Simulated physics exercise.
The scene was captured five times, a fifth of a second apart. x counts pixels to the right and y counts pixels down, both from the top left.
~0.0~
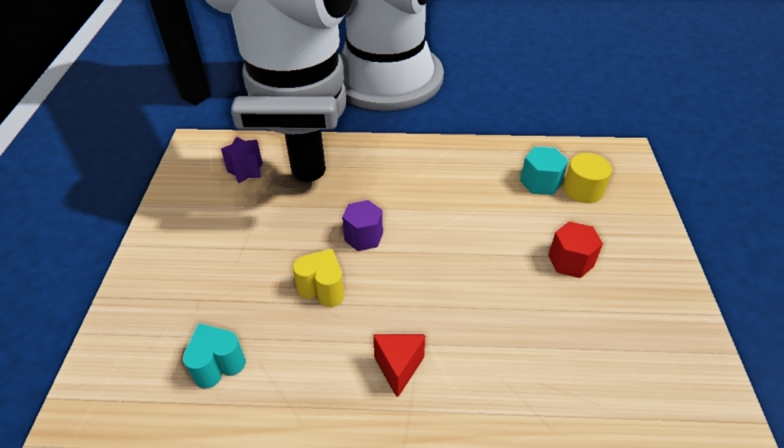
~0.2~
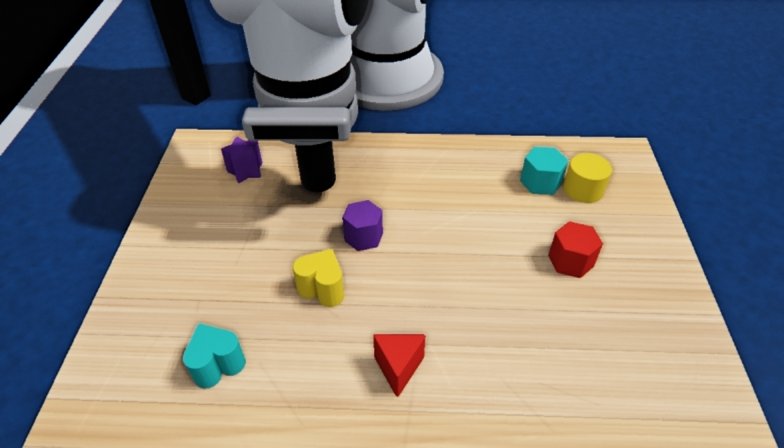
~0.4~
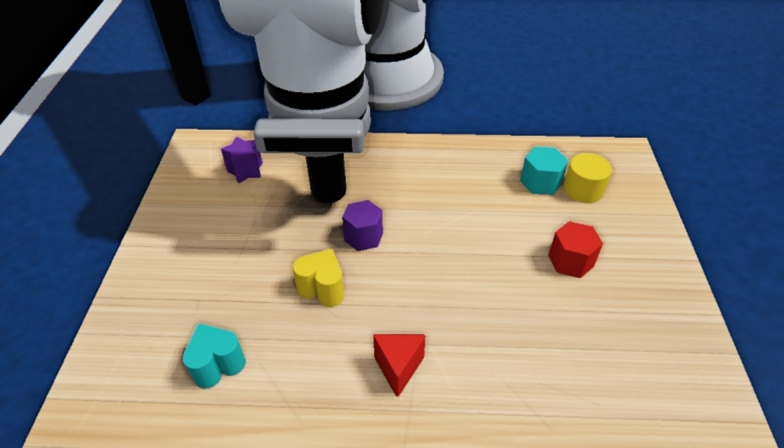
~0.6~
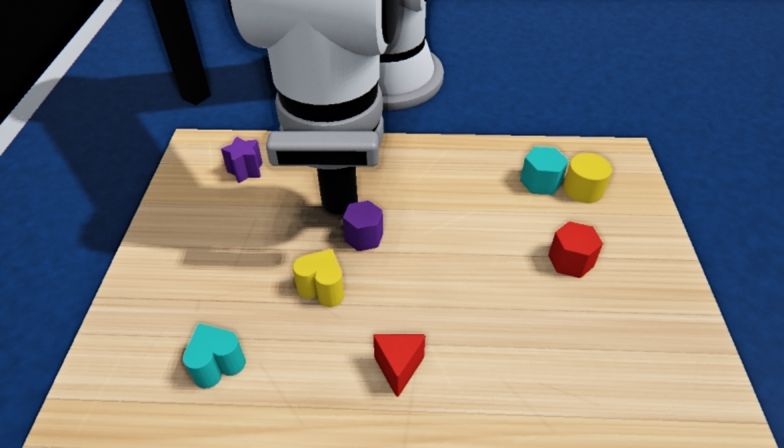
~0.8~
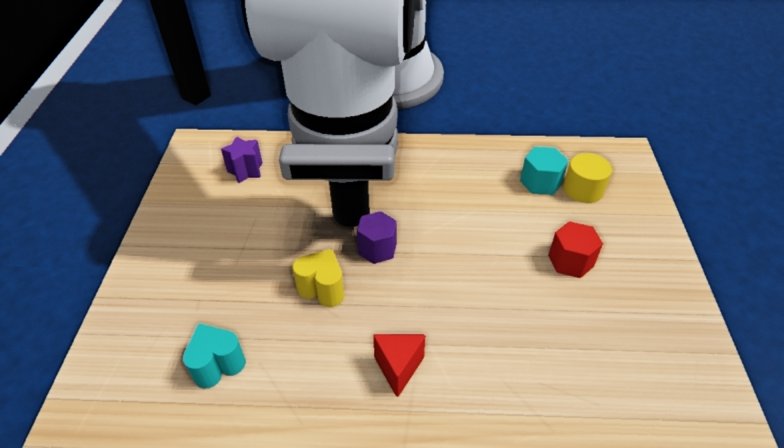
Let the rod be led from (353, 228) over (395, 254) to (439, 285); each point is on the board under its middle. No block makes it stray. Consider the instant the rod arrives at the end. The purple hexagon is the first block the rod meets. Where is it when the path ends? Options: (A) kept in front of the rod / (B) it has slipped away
A.
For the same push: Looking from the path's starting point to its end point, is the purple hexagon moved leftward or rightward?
The shift is rightward.
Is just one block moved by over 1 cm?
That would be a yes.
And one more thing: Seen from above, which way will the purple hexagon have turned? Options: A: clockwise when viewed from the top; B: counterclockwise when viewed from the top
That would be A.
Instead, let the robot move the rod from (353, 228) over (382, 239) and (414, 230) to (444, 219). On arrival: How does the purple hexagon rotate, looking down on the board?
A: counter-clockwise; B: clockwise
Answer: B.
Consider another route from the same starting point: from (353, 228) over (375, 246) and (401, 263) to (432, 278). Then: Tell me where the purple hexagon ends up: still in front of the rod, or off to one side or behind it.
The rod keeps it before itself.
What follows on the original path. One third of the way, rod (382, 233); purple hexagon (407, 246).
Two thirds of the way, rod (411, 252); purple hexagon (435, 269), turned 25° clockwise.
At the end, rod (440, 273); yellow heart block still; purple hexagon (456, 295), turned 50° clockwise.
